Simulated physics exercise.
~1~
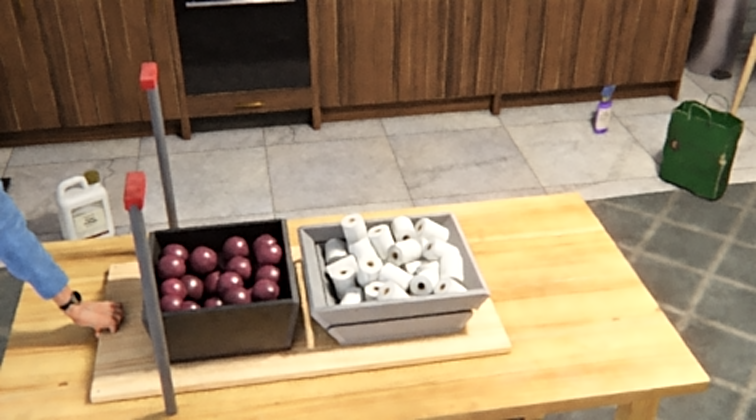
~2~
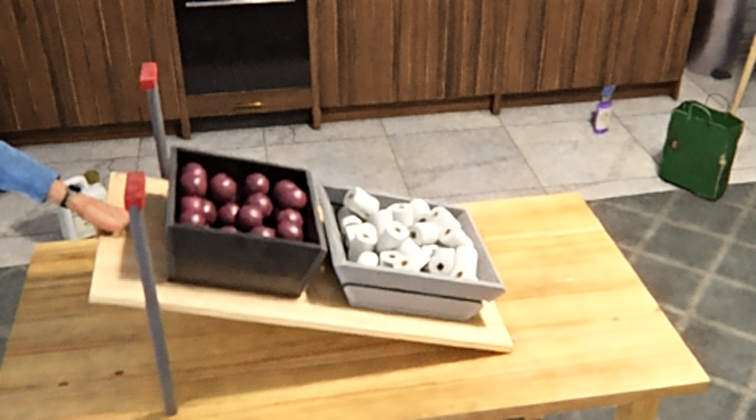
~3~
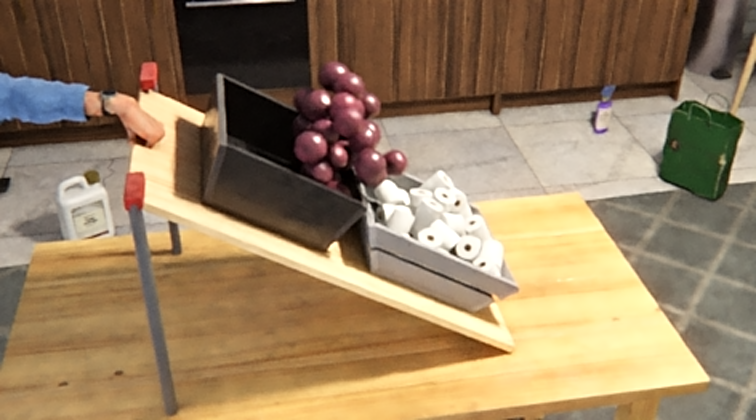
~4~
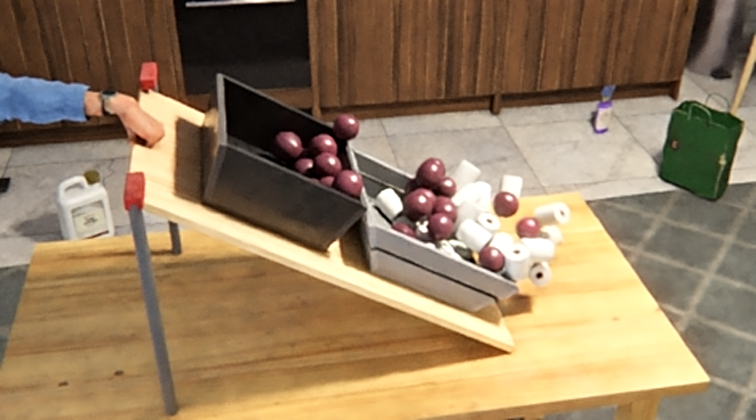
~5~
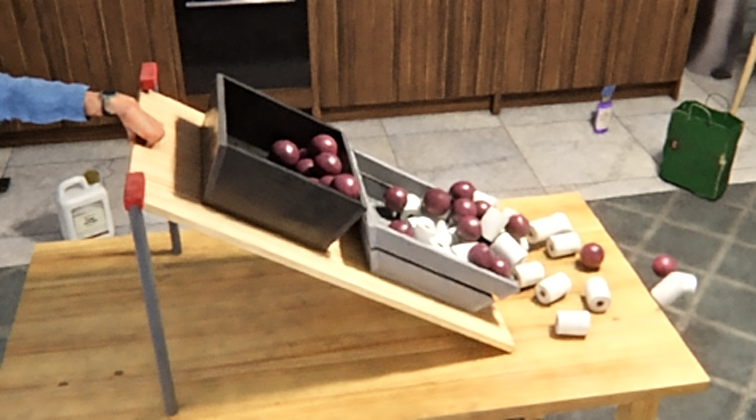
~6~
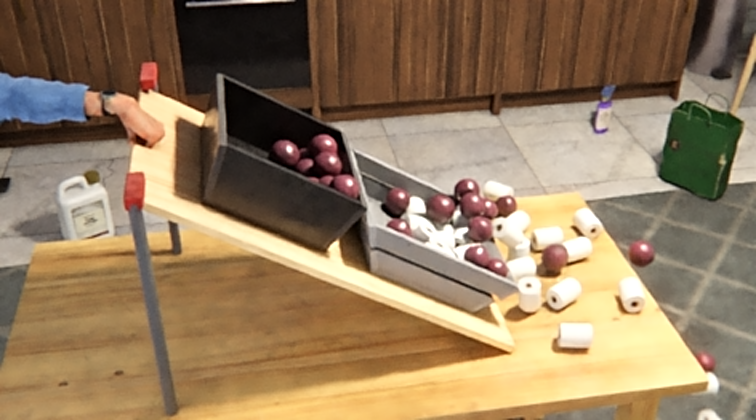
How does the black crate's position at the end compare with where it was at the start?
It starts level and low at the left of the table, and by the end it is higher and a little further right, tilted steeply down to the right on the raised board.
